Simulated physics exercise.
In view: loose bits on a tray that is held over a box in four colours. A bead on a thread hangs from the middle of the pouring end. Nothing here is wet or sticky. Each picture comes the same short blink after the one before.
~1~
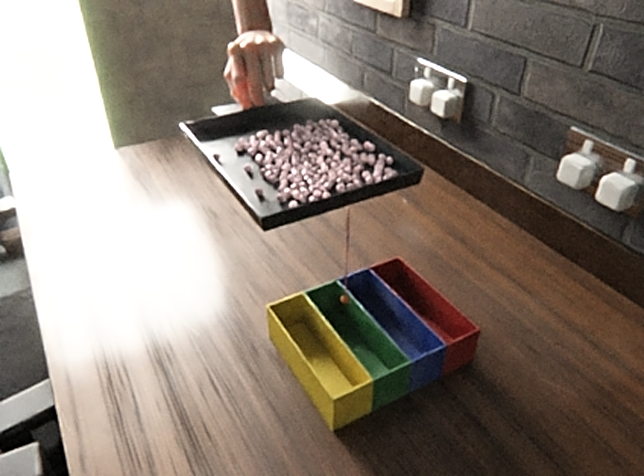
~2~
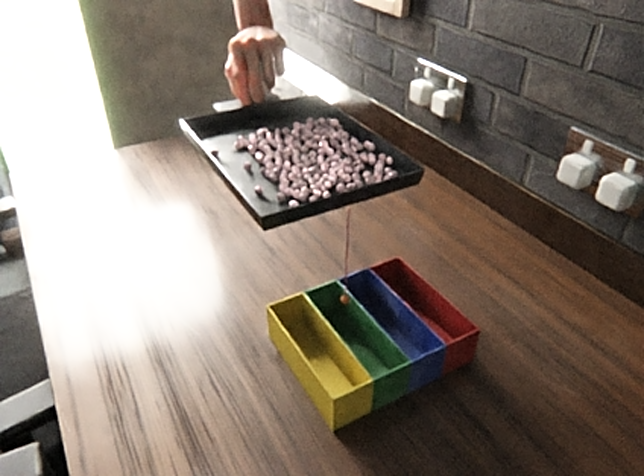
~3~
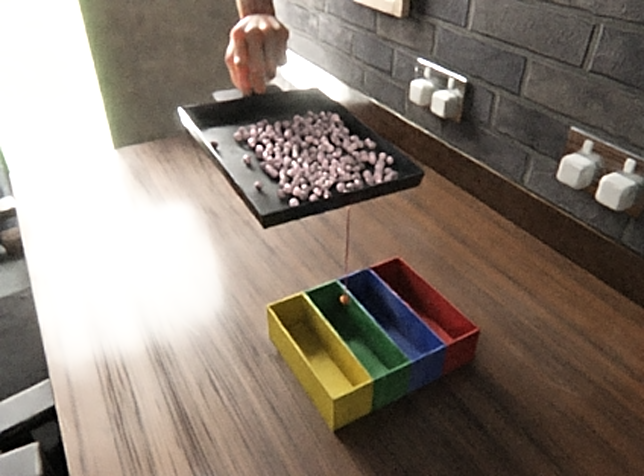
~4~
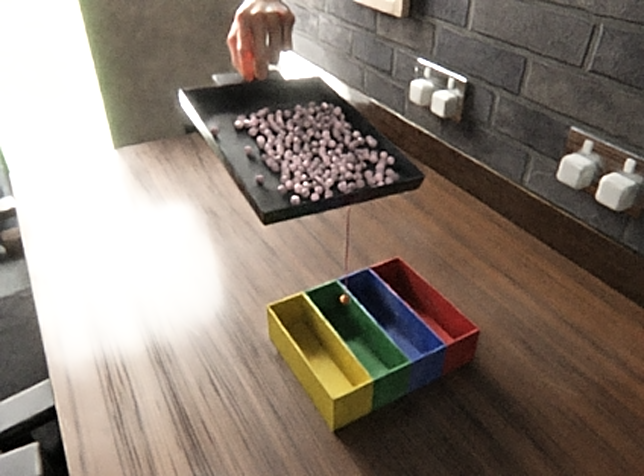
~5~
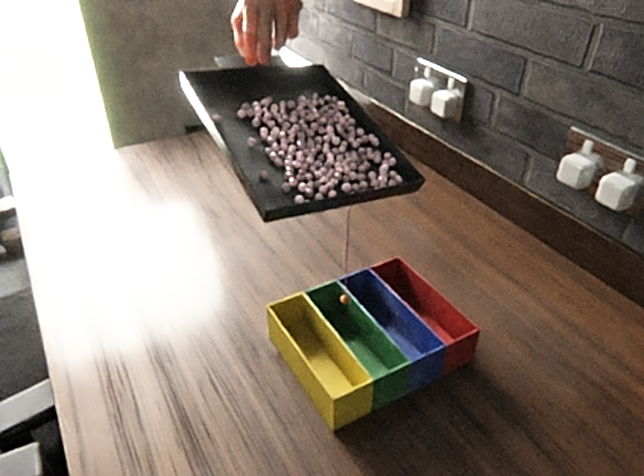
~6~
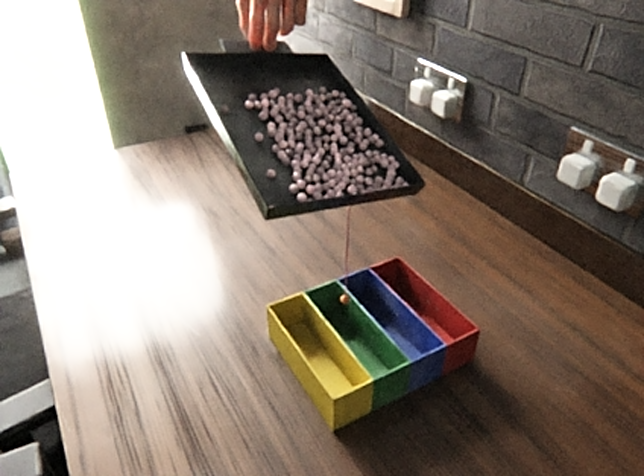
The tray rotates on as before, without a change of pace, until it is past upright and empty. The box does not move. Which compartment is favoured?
It favours the red compartment.
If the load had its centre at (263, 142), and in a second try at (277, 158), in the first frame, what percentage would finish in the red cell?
About 60 and 60 per cent.
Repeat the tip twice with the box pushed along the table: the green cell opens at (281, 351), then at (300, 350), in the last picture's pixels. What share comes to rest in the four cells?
First some 0, then 0 per cent.
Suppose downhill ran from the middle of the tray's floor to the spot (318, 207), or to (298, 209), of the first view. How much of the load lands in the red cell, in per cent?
First some 0, then 0 per cent.
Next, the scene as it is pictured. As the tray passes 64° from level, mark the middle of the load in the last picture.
At about (379, 166).
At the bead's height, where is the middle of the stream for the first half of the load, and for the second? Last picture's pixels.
Early half (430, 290), late half (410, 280).
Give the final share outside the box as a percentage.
Close to 10 per cent.
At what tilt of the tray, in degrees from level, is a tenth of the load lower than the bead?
Near 85 degrees.
Soon after the last picture, tray tipped steeply; nearly all on the tray; a stray few falling or outside the box.
A little later, tray tipped past a quarter turn; about a quarter on the tray; about a third in the red cell; a small part in the blue cell; about a third falling or outside the box.
Later still, tray tipped past a quarter turn; about two thirds in the red cell; about a quarter in the blue cell; a small part falling or outside the box.
By the end, tray tipped past a quarter turn; about two thirds in the red cell; about a quarter in the blue cell; none in the yellow cell; none in the green cell; a small part outside the box.
